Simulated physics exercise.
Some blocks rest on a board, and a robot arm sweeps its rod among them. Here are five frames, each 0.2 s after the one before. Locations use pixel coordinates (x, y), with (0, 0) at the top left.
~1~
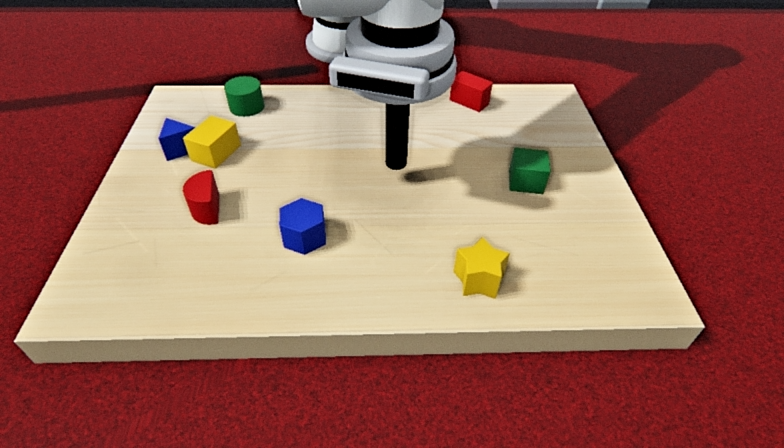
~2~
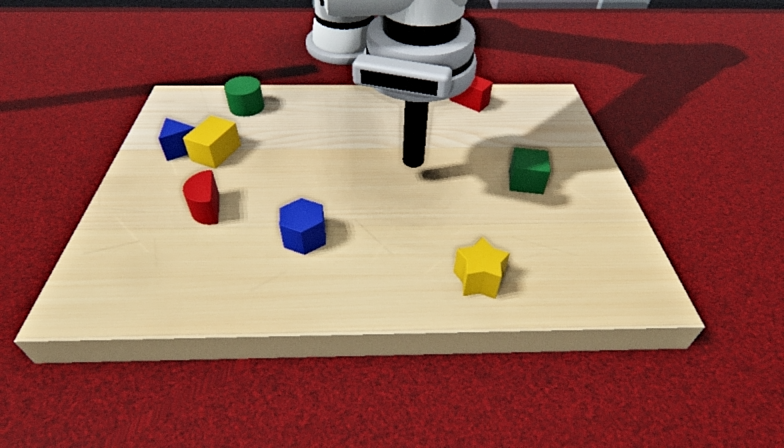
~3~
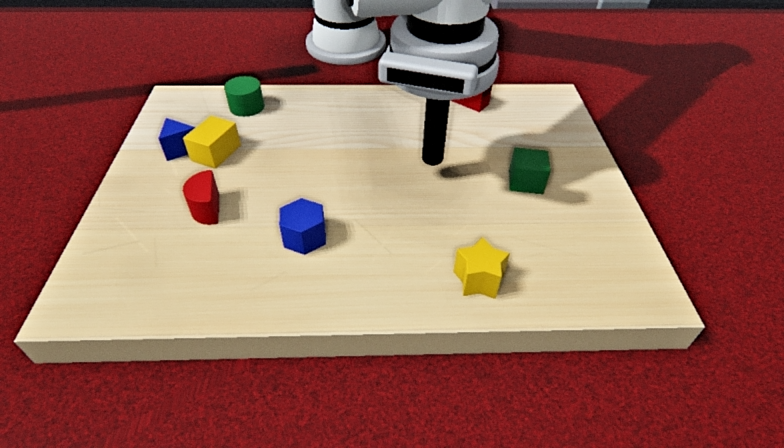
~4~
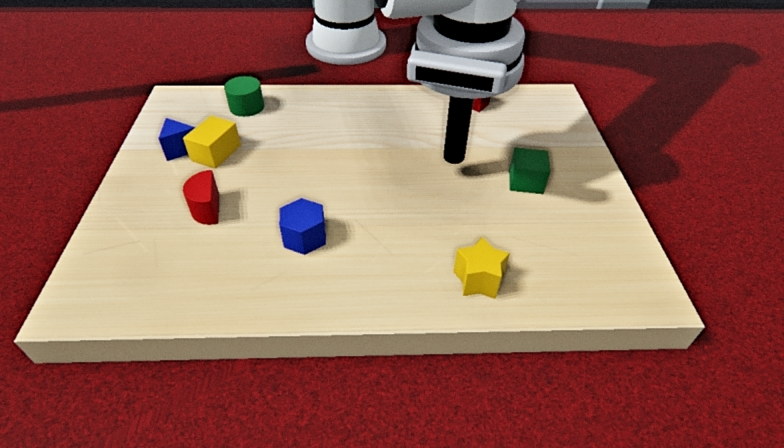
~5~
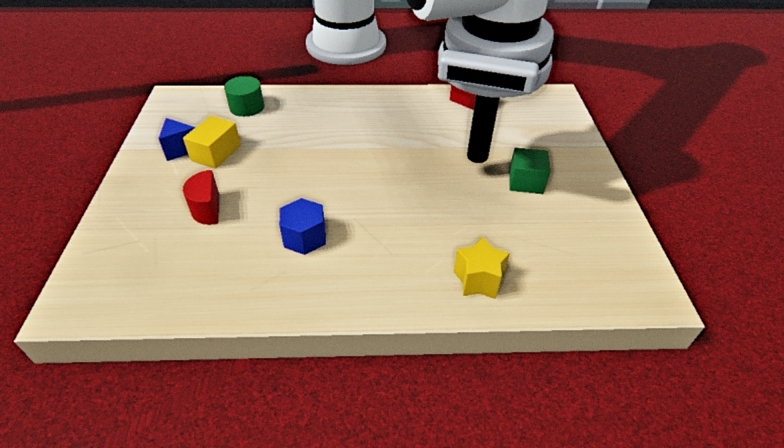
A robot arm moves its black rod right across the board toward the green block.
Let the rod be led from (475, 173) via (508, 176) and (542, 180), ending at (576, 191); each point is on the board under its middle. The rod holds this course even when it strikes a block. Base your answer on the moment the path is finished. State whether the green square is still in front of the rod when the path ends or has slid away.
Ahead to the end.
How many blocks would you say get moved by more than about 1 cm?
When the path ends, I think you'll find one block out of place by more than 1 cm.
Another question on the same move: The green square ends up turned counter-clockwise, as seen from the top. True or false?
The claim does not hold.
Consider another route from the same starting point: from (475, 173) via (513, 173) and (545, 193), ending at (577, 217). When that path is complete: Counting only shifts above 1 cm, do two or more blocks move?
In short: No.
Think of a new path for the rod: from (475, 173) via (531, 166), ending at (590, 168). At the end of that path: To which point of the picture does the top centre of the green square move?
Located at (555, 162).
On the path given first. One third of the way, rod (512, 161); green square (542, 161).
Two thirds of the way, rod (549, 166); green square (578, 169), turned 35° clockwise.
At the end, rod (581, 176); green square (612, 182), turned 45° clockwise.
